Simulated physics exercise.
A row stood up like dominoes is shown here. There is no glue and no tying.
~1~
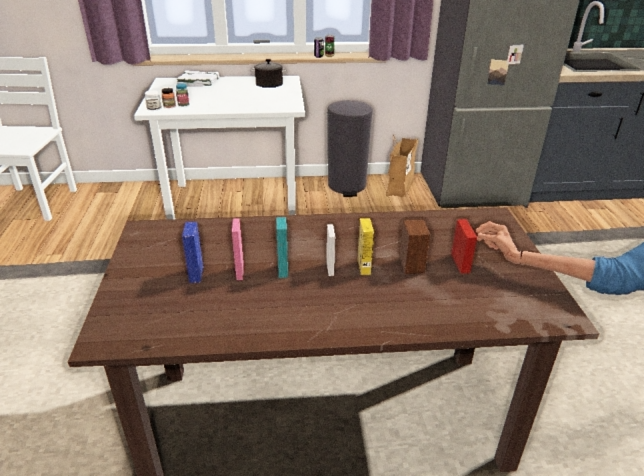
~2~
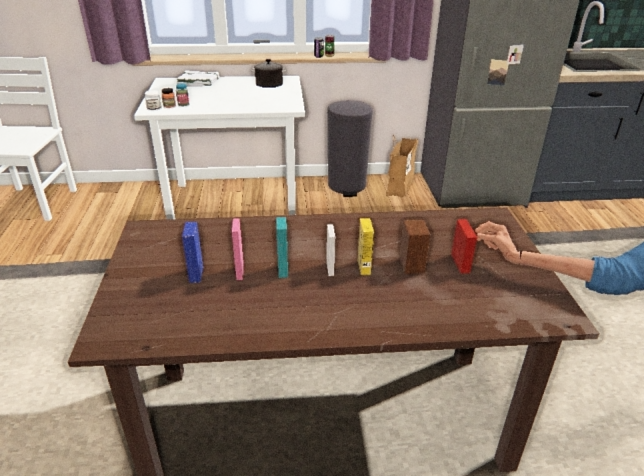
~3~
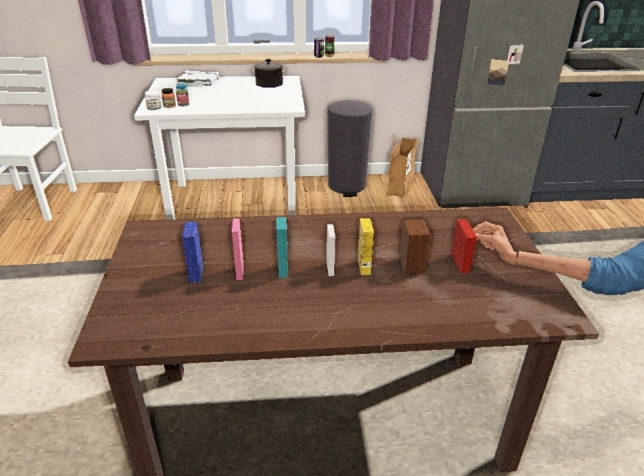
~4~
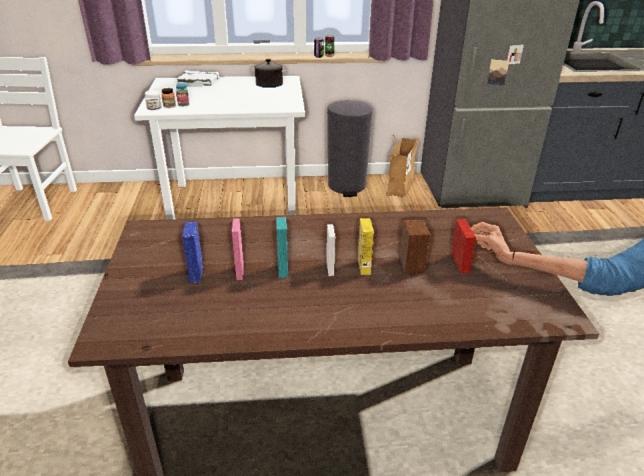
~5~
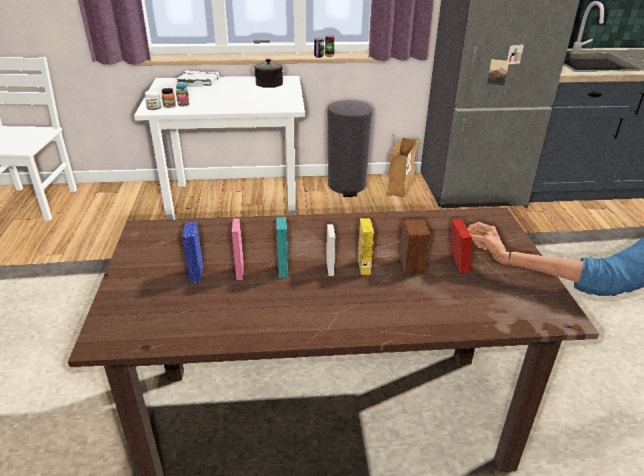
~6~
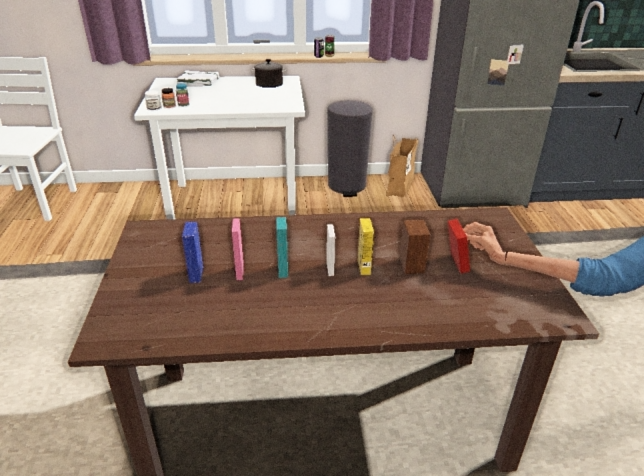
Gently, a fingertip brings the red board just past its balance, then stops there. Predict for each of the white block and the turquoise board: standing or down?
The white block will never pass its tipping point. The turquoise board will never pass its tipping point.
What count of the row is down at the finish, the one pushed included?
Total: 1.
Then, 0.20 s later than the last frame, red board 34° over.
Then, 0.30 s later than the last frame, red board 58° over.
Then, 0.40 s later than the last frame, red board 91° over.
Then, 0.60 s later than the last frame, red board 90° over.
When it is over, all 5 as before. End places, in pixels of the last picture, white block near (331, 251), turquoise board near (282, 248).
